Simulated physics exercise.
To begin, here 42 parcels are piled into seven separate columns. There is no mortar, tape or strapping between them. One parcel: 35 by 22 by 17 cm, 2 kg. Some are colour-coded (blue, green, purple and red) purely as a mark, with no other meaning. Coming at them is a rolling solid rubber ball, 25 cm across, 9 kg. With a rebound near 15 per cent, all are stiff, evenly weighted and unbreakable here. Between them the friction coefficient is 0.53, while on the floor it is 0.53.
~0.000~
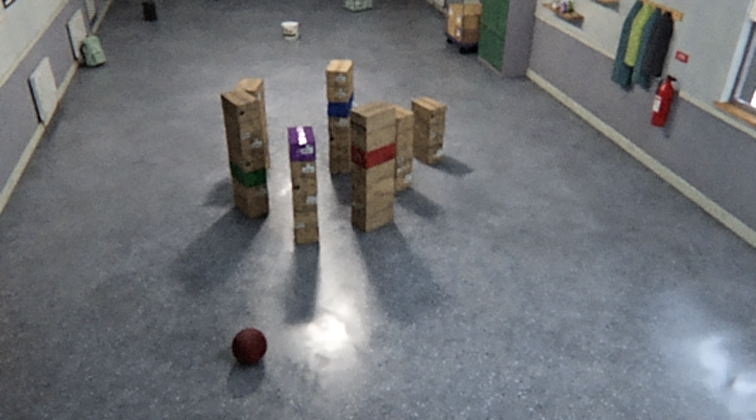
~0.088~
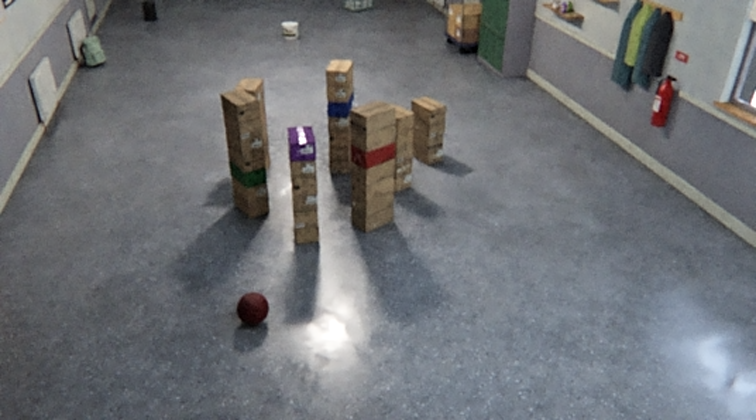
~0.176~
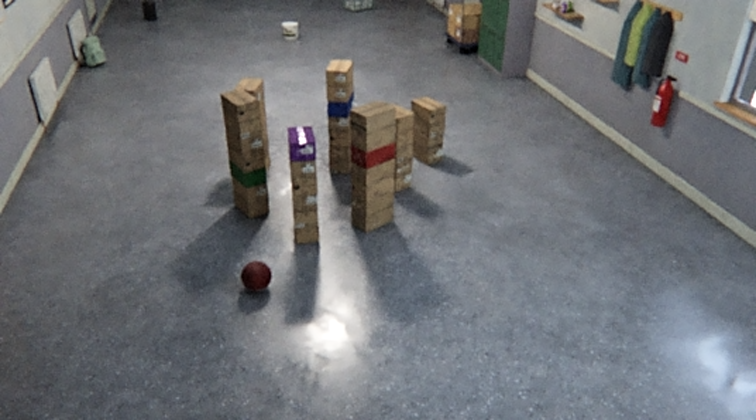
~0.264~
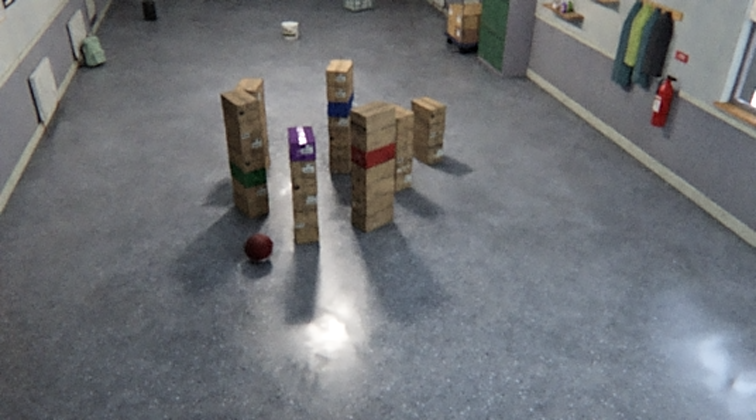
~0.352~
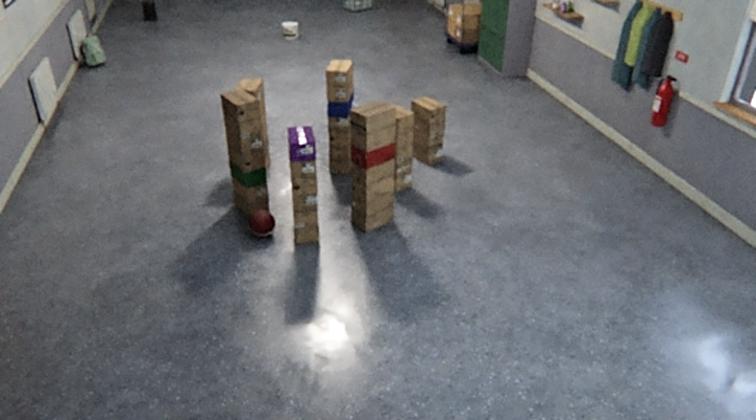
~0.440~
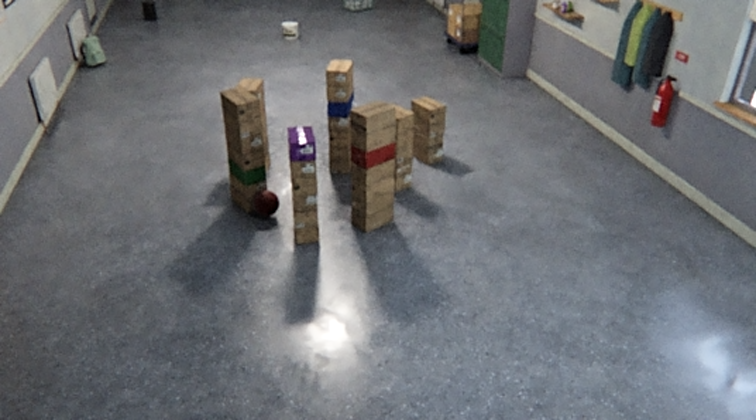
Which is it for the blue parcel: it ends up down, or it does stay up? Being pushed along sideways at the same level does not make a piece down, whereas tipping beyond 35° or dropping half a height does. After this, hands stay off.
The blue parcel does not end up down.
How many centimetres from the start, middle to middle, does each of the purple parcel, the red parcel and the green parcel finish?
So purple shifts 0 cm, red shifts 0 cm and green shifts 20 cm.
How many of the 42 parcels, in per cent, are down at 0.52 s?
0 %.
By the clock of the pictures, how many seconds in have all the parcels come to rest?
2.0 s, give or take.
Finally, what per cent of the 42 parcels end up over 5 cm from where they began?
I count 15 % as shifted.
After 0.52 s, ball still moving; none of the 42 parcels down, 7 disturbed; blue parcel unmoved; green parcel 8° from how it stood.
After 0.72 s, ball still moving; 2 of the 42 parcels down; blue parcel unmoved; green parcel 34° from how it stood.
After 0.96 s, ball still moving; 5 of the 42 parcels down; blue parcel unmoved; green parcel 73° from how it stood.
After 1.20 s, ball still moving; 5 of the 42 parcels down; blue parcel unmoved; green parcel on its side.
In the end (2.0 s), ball rolling away; 5 of the 42 parcels down; blue parcel unmoved; green parcel on its side; purple parcel unmoved. From the last view, middles, blue parcel near (341, 104), green parcel near (250, 171).
